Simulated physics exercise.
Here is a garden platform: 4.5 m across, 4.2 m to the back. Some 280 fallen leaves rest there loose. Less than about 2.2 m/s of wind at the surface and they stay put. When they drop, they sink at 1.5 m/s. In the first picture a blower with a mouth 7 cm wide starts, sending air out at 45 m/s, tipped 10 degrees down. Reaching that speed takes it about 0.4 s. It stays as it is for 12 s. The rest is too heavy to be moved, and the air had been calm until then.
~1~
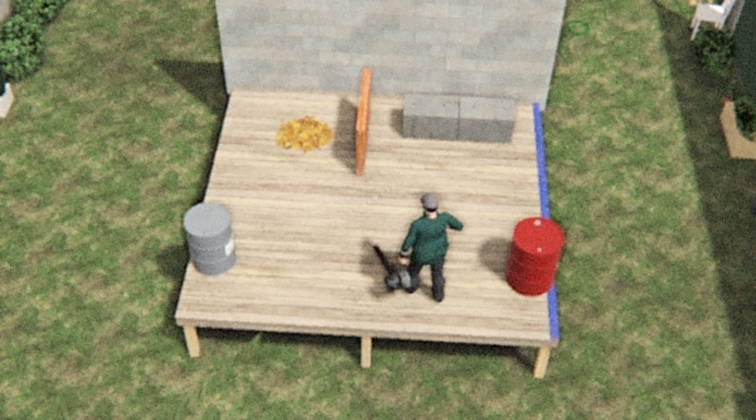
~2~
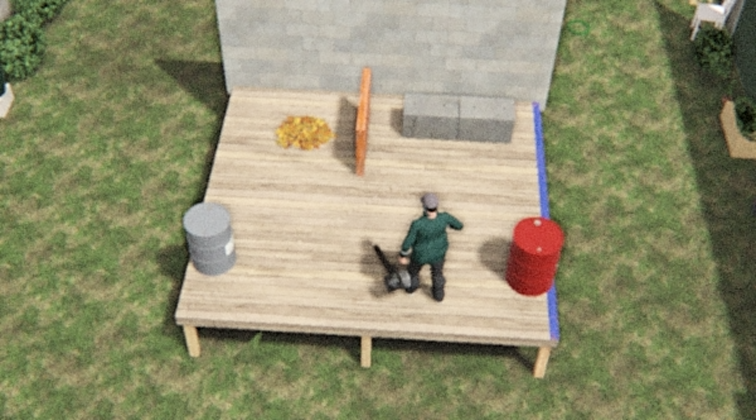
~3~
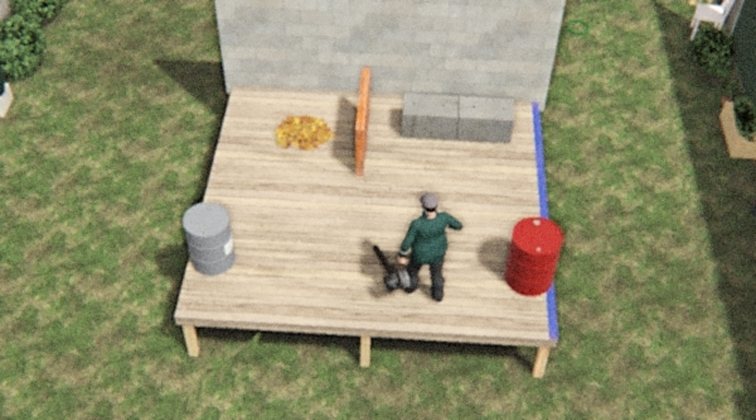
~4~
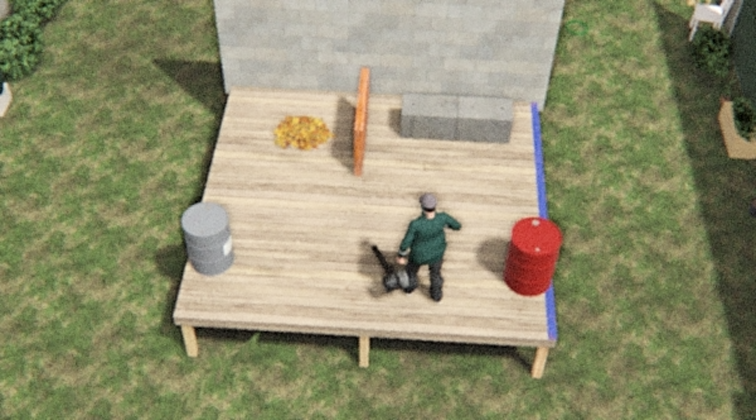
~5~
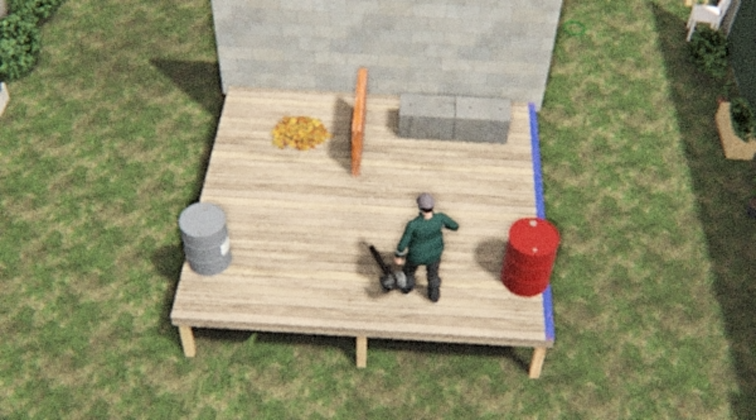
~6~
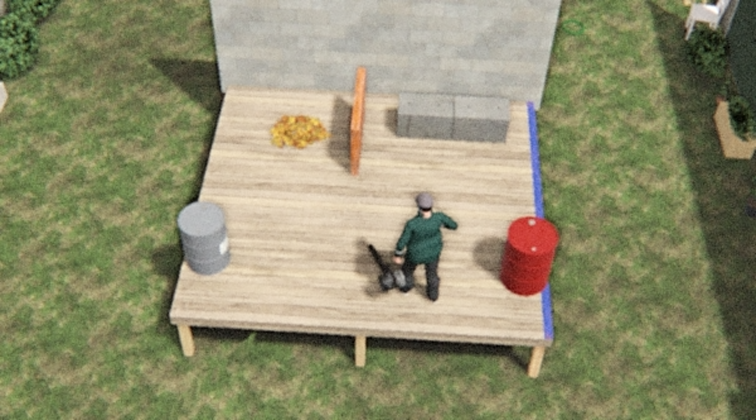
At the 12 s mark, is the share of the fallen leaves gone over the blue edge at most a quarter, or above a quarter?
It is at most a quarter.
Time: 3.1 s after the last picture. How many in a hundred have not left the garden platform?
About 20 %.
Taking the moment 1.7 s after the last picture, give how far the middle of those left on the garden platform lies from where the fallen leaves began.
About 1.0 m.
Then, 1.7 s after the last picture, 0 % are over the blue edge; the middle of those still in play is near (268, 84); 46 % have settled or left.
Then, 3.1 s after the last picture, 0 % are over the blue edge; the middle of those still in play is near (304, 88); 80 % have settled or left.
Then, 5.8 s after the last picture, 0 % are over the blue edge; 91 % have settled or left.
Then, 11.2 s after the last picture, at the end, 0 % are over the blue edge.
